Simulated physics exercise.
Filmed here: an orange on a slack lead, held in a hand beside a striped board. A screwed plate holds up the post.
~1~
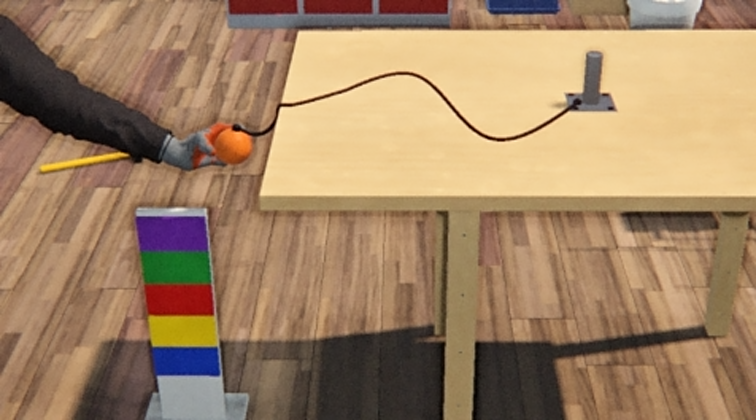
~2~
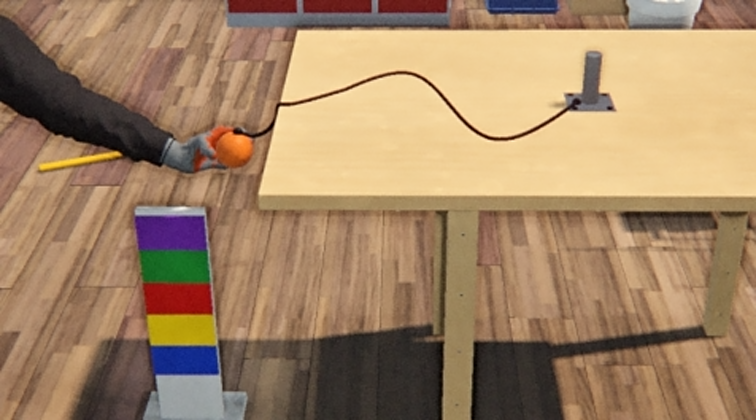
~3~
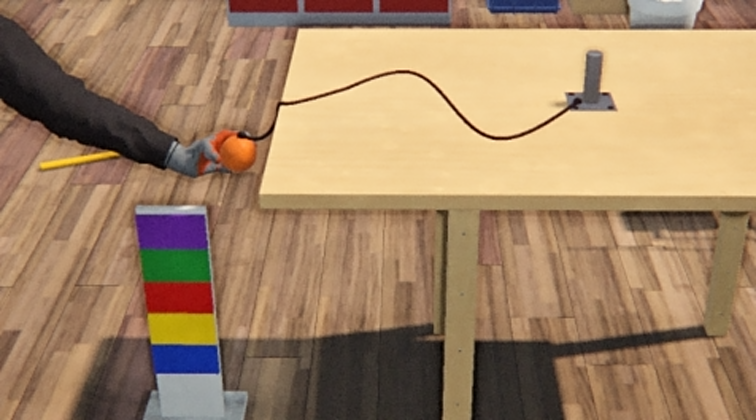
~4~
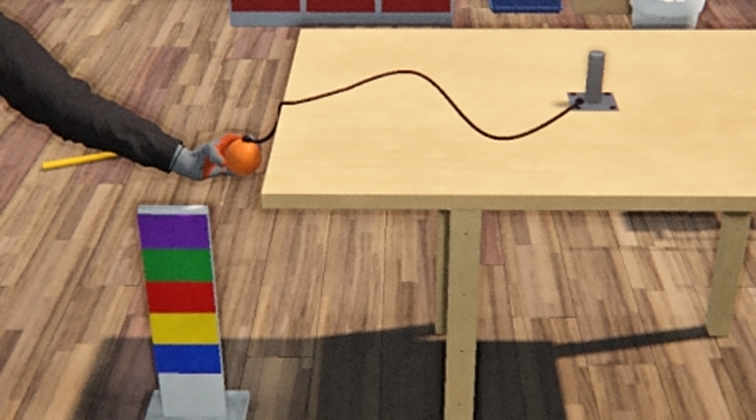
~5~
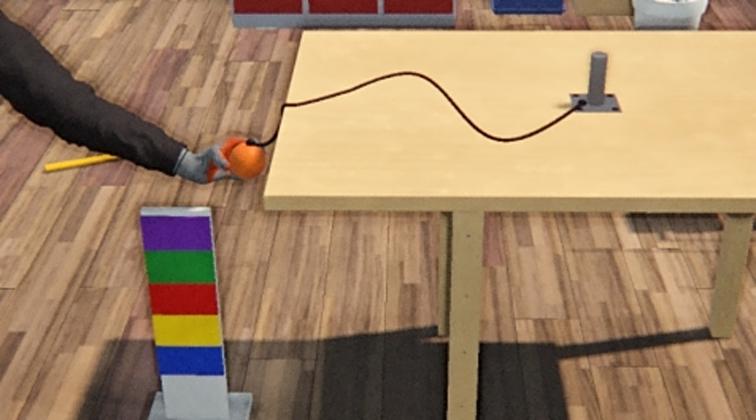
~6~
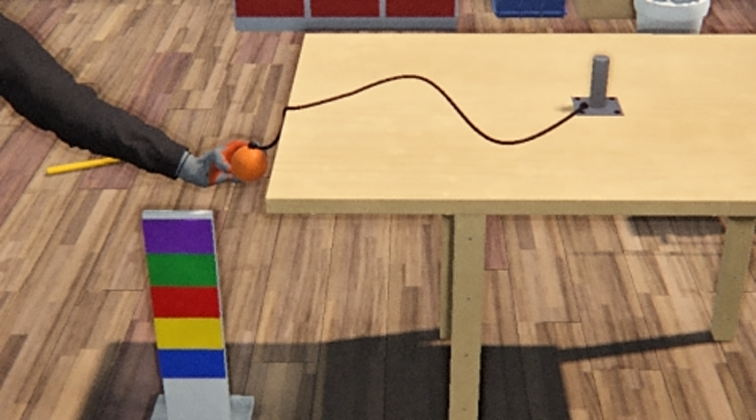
A gloved hand holding an orange ball on a slack cord inches slightly down and right beside a table and striped board.
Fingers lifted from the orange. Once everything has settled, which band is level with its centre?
The yellow band.
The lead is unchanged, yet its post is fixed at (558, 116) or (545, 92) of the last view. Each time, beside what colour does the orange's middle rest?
It comes out blue the first time and blue the second time.
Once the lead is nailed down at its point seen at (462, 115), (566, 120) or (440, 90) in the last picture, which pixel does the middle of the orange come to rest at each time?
(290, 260), (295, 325), (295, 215).
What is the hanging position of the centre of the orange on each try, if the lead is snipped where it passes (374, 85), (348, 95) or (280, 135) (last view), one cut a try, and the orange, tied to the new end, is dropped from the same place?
Taking the tries in order gives (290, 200), (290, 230) and (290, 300).
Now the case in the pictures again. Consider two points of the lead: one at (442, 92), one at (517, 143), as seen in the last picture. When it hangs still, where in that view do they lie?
First point (320, 117), second point (470, 110).
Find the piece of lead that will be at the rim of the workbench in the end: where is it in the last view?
The piece you want is at about (424, 80).
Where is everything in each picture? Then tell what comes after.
The first frame shows orange (233, 147); purple (172, 236); green (176, 269); red (179, 301); yellow (183, 332); blue (186, 363).
The second frame shows orange (234, 150); lead through (553, 119) (480, 134) (444, 98) (389, 74) (316, 99).
The third frame shows orange (238, 154).
The fourth frame shows orange (244, 157); lead through (556, 118) (483, 133) (447, 97) (392, 73) (319, 97).
The fifth frame shows orange (247, 161).
The sixth frame shows orange (249, 164); lead through (561, 123) (487, 138) (451, 102) (396, 78) (323, 102).
Early on, orange near (307, 327); level with yellow.
Midway, orange near (288, 338); level with yellow.
Finally, orange near (298, 338); level with yellow. Its centre hangs level with the yellow band.
